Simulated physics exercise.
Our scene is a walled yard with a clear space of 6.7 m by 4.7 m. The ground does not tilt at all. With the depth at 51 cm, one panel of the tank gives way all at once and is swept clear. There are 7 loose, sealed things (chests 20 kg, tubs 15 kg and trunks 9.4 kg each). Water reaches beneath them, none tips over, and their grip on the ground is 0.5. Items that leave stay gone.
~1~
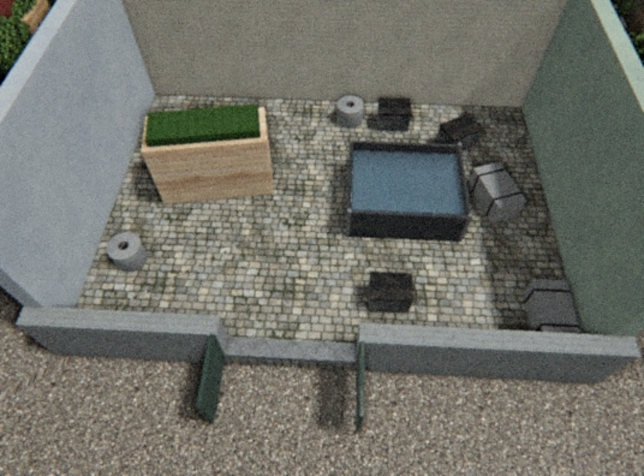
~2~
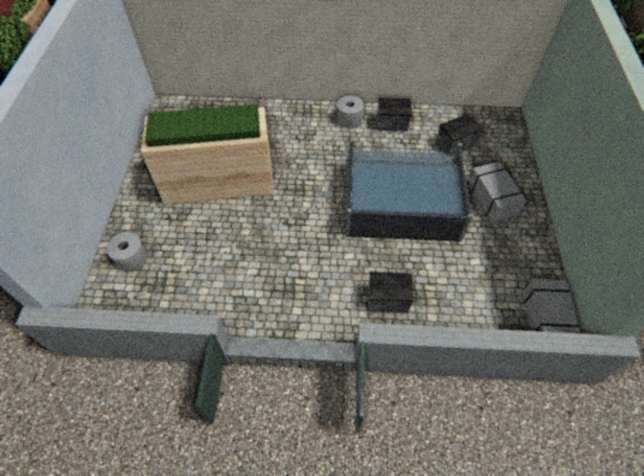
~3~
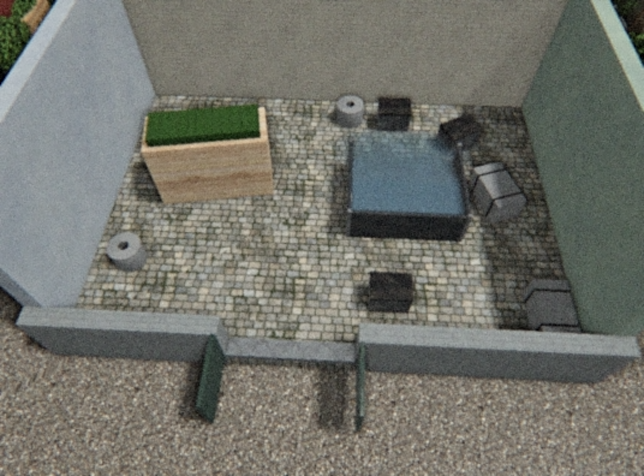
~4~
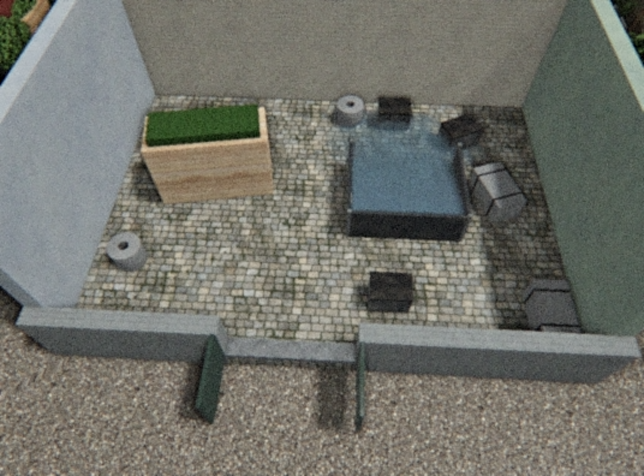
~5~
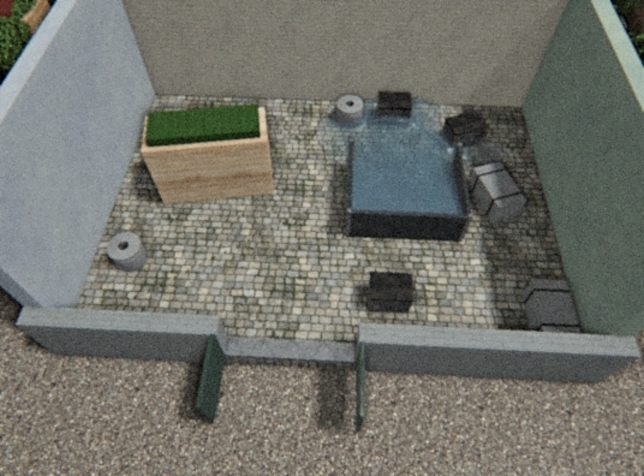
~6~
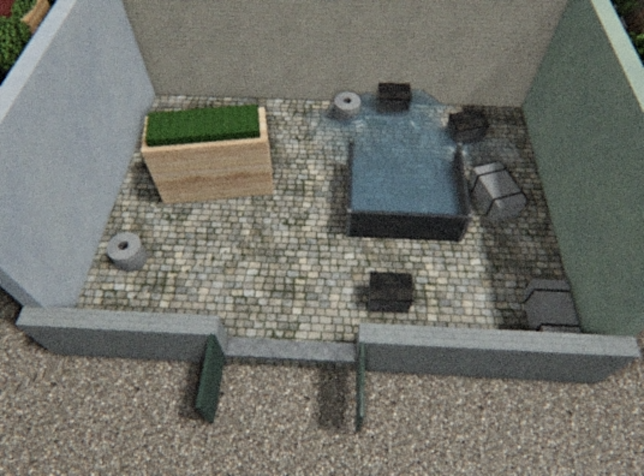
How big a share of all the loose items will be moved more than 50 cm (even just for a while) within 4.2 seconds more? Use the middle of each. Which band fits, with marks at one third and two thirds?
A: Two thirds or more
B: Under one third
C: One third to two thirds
Answer: C.
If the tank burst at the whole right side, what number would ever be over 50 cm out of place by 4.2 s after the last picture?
The count would be 2.
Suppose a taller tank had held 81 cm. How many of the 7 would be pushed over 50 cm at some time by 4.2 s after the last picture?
Then the count would be 4.
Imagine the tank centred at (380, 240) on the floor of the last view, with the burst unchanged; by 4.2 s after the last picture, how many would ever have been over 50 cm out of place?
Then 4 of them would.
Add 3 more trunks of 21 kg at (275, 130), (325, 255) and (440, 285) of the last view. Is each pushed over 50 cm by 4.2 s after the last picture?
Respectively: Tops it; doesn't reach it; doesn't reach it.
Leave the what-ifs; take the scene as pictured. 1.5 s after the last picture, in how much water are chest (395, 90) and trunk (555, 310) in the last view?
First roughly 20 cm, second roughly 0 cm.
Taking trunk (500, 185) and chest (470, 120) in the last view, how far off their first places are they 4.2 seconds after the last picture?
The first ends 120 centimetres from its start and the second 250 centimetres.
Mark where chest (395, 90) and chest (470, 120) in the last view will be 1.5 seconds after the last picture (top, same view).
First near (368, 97), second near (522, 119).
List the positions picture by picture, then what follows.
The first picture shows a chest at (395, 106), on the bottom; a chest at (460, 127), on the bottom; 2.1 m2 under water; 0 of 7 have shifted.
The second picture shows a chest at (395, 106), on the bottom; a chest at (460, 127), on the bottom; 2.9 m2 under water; 0 of 7 have shifted.
The third picture shows a chest at (395, 106) rests on the ground; a chest at (460, 127), on the bottom; water covers 3.7 m2; 0 of 7 have shifted.
The fourth picture shows a chest at (395, 105) rests on the ground; a chest at (462, 125), on the bottom, 4 cm from its start; 4.6 m2 under water; 0 of 7 have shifted.
The fifth picture shows a chest at (395, 99), on the bottom, 15 cm from its start; a chest at (465, 122), on the bottom, 14 cm from its start; water covers 5.4 m2; 2 of 7 have shifted.
The sixth picture shows a chest at (395, 90), afloat, 35 cm from its start; a chest at (470, 119) rests on the ground, 25 cm from its start; 6.0 m2 under water; 3 of 7 have shifted.
Then, 0.4 s after the last picture 1 of 7 are over 50 cm from their spots; 1 afloat.
Then, 1.5 s after the last picture 2 of 7 are over 50 cm from their spots; 2 afloat.
Then, 2.8 s after the last picture 3 of 7 are over 50 cm from their spots; 1 afloat.
Then, 4.2 s after the last picture 4 of 7 are over 50 cm from their spots, and 4 have been at some point; 1 afloat.
